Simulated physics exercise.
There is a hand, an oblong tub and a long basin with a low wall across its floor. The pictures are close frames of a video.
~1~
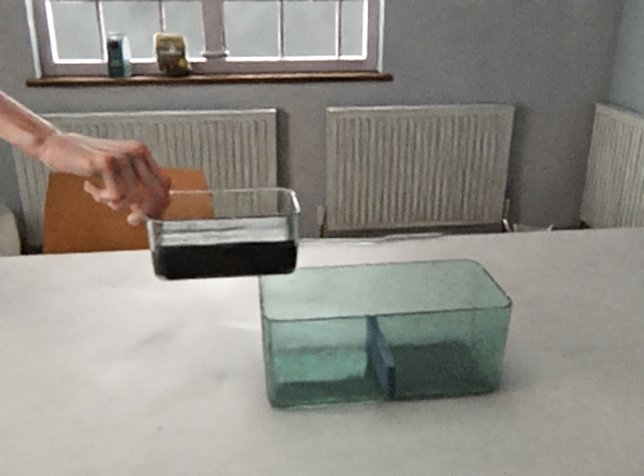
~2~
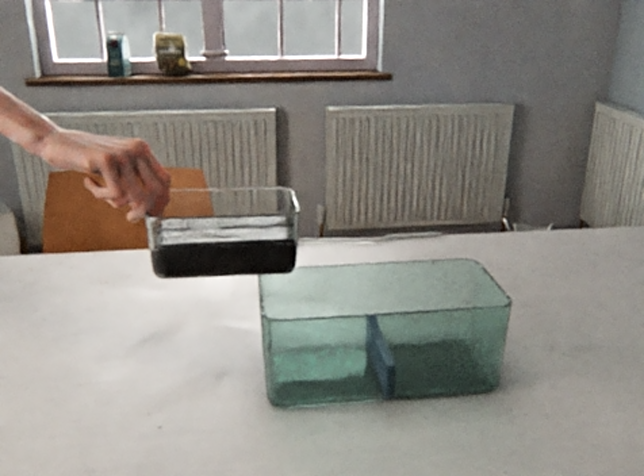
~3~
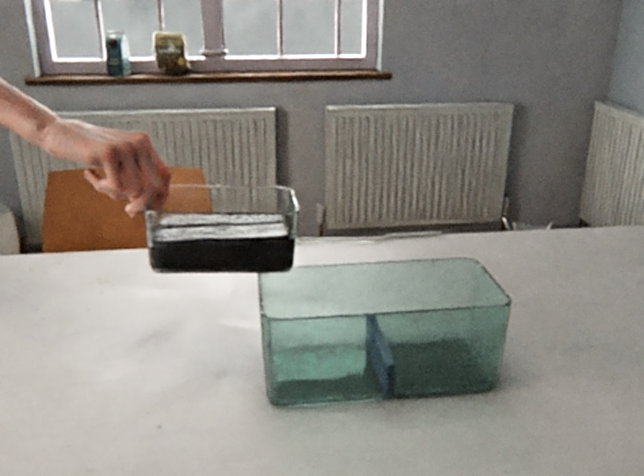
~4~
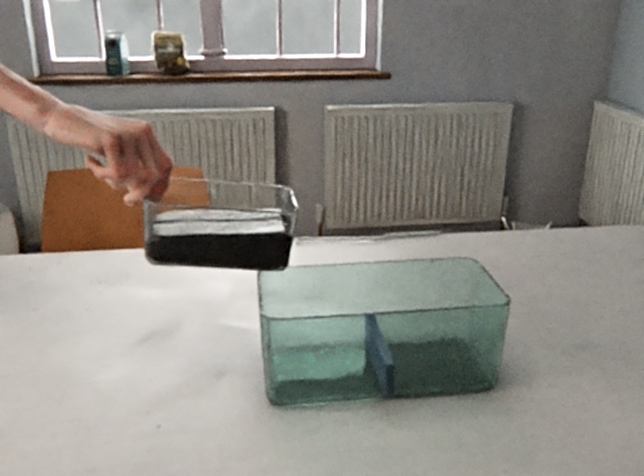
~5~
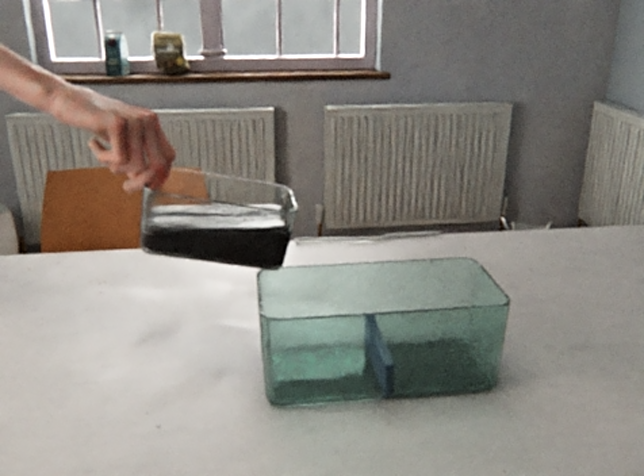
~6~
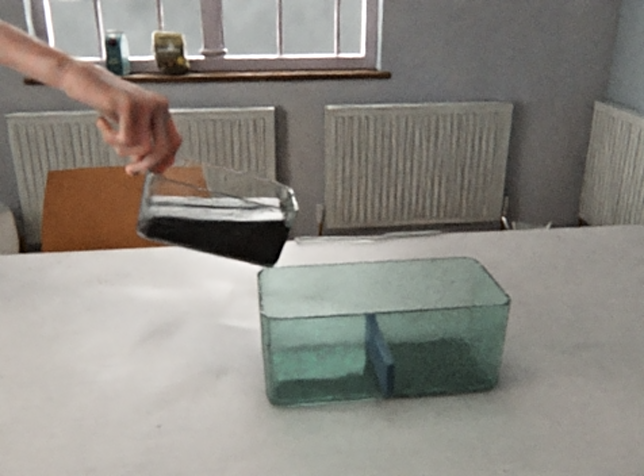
A hand held a clear oblong tub of dark liquid above the left end of a long greenish basin with a low blue wall inside, then gradually tilted the tub down toward the right.
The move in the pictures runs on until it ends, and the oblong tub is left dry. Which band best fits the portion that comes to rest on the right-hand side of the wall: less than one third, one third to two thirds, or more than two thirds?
It is one third to two thirds.
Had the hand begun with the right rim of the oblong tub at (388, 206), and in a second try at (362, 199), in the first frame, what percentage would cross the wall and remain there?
Start one gives close to 80 percent, start two close to 90 percent.
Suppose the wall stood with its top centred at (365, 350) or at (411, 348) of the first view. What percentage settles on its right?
Record: Case 1 near 70 %, case 2 near 15 %.
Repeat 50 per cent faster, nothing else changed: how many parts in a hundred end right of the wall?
It comes to near 55 per cent.
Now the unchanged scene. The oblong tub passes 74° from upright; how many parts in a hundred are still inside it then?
Around 55 in a hundred has not poured out yet.
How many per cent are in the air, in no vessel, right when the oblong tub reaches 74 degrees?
About 45 per cent.
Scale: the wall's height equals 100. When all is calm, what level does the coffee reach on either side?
Left side: Approx. 30 %; right side: Approx. 30 %.
A moment on, the oblong tub is tipped part way and 55 per cent is still to pour, 3 is left of the wall and 0 right of it.
Next, the oblong tub is tipped on its side and 13 per cent is still to pour, 22 is left of the wall and 52 right of it.
Then the oblong tub is tipped on its side and 2 per cent is still to pour, 44 is left of the wall and 50 right of it.
Later the oblong tub is tipped on its side and 0 per cent is still to pour, 49 is left of the wall and 50 right of it.
In the end 49 per cent lies left of the wall, 50 right of it and 1 outside.
